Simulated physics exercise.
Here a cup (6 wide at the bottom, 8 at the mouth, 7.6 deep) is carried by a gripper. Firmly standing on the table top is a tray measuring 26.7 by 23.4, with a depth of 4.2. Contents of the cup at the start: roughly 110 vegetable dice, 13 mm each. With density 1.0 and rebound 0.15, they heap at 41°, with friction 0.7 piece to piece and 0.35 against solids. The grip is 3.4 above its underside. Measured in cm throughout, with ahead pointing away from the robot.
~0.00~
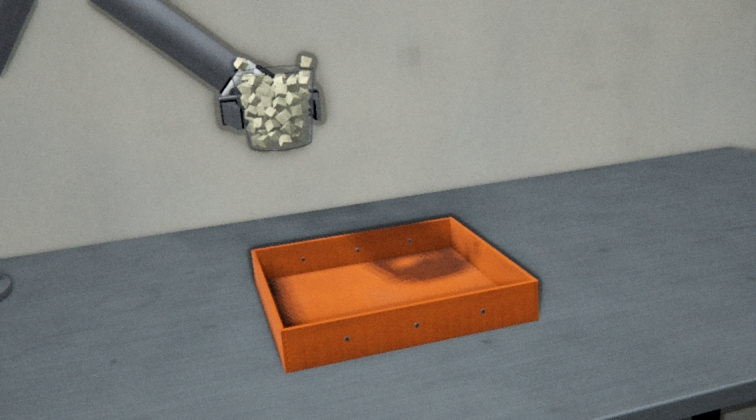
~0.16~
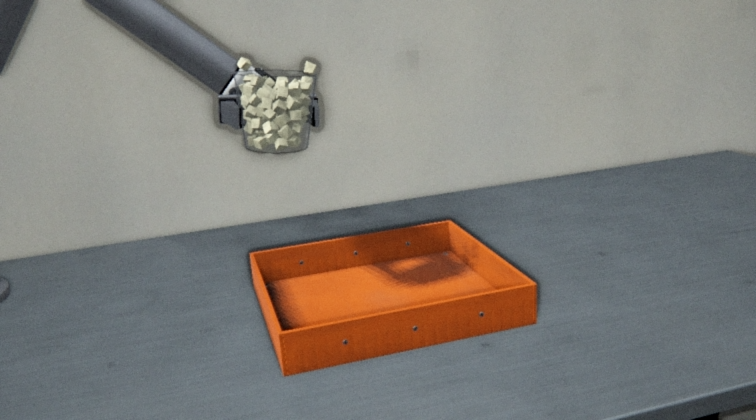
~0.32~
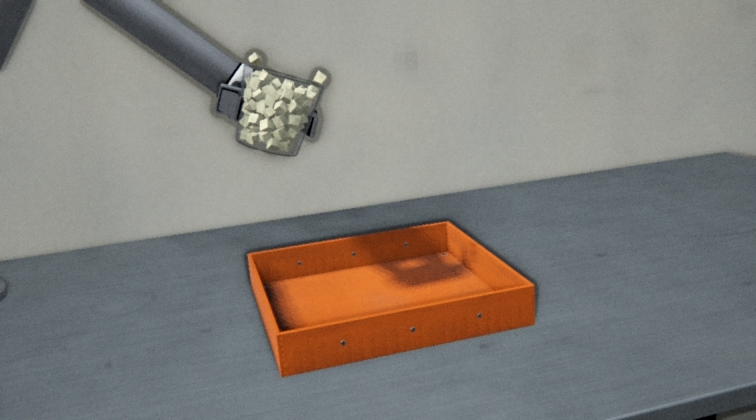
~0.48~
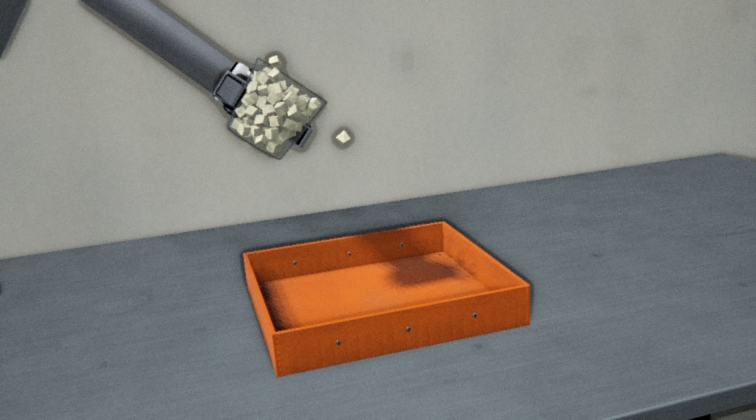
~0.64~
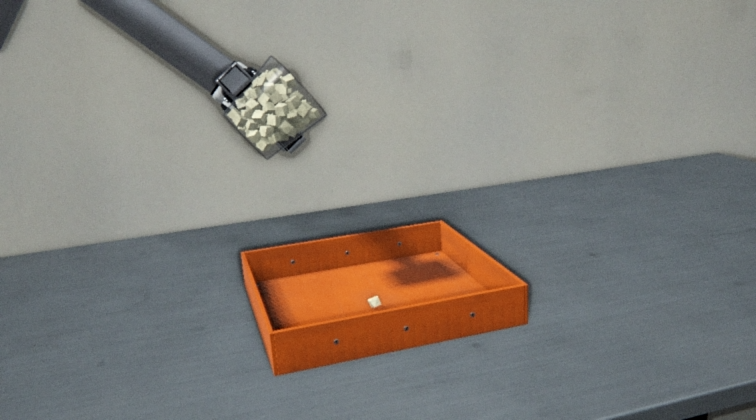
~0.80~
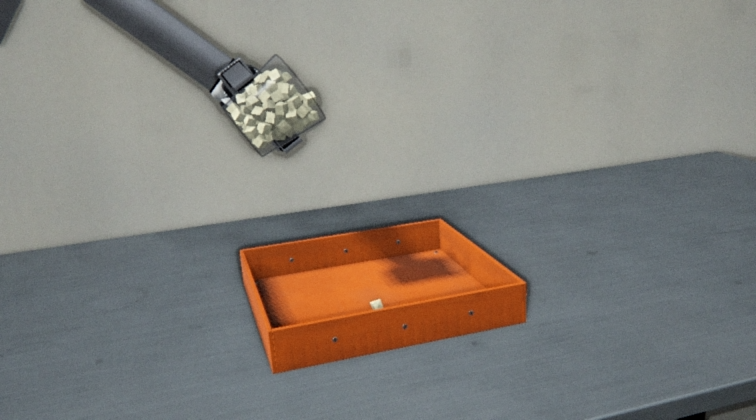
A dark robot arm reaches in from the upper left, its gripper holding a clear cup heaped with pale, cream-coloured cubes above a grey tabletop, before a plain light wall, seen from slightly above. Below the cup sits an empty, shallow orange tray with small dark dots along its sides. The gripper tilts the cup steeply toward the right, and one cube drops into the tray while the view shifts very slightly.
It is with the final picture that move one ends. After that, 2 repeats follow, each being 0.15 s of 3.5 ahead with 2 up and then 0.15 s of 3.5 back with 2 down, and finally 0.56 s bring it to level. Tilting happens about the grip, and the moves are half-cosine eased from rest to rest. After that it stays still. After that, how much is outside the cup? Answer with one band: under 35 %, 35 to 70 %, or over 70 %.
Under 35 %.
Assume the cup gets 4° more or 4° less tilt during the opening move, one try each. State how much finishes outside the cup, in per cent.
I'd say close to 30 and 15 per cent, in that order.
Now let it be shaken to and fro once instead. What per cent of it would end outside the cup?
Probably about 15 in a hundred.
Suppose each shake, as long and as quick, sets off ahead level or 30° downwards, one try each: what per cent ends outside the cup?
Result: Approx. 15 % and 5 %, one try each.
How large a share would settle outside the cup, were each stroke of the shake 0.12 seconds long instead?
Around 50 percent.
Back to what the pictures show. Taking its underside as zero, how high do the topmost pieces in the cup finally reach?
I'd put it at close to 8.0 centimetres.
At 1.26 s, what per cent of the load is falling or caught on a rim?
Around 2 per cent of the load.
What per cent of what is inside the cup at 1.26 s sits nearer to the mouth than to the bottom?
Close to 60 in a hundred.
By 1.26 s, tilted 58° forward, highest piece 28 above the table; 92 in the cup, 15 in the tray, 2 in flight or on a rim.
By 1.73 s, tilted 21° forward, highest piece 27 above the table; 84 in the cup, 25 in the tray.
By 2.16 s, level, highest piece 28 above the table; 84 in the cup, 25 in the tray.
By 3.21 s, level, highest piece 28 above the table; 84 in the cup, 25 in the tray.
Final count, 84 in the cup, 25 in the tray. That is 23 % outside the cup.
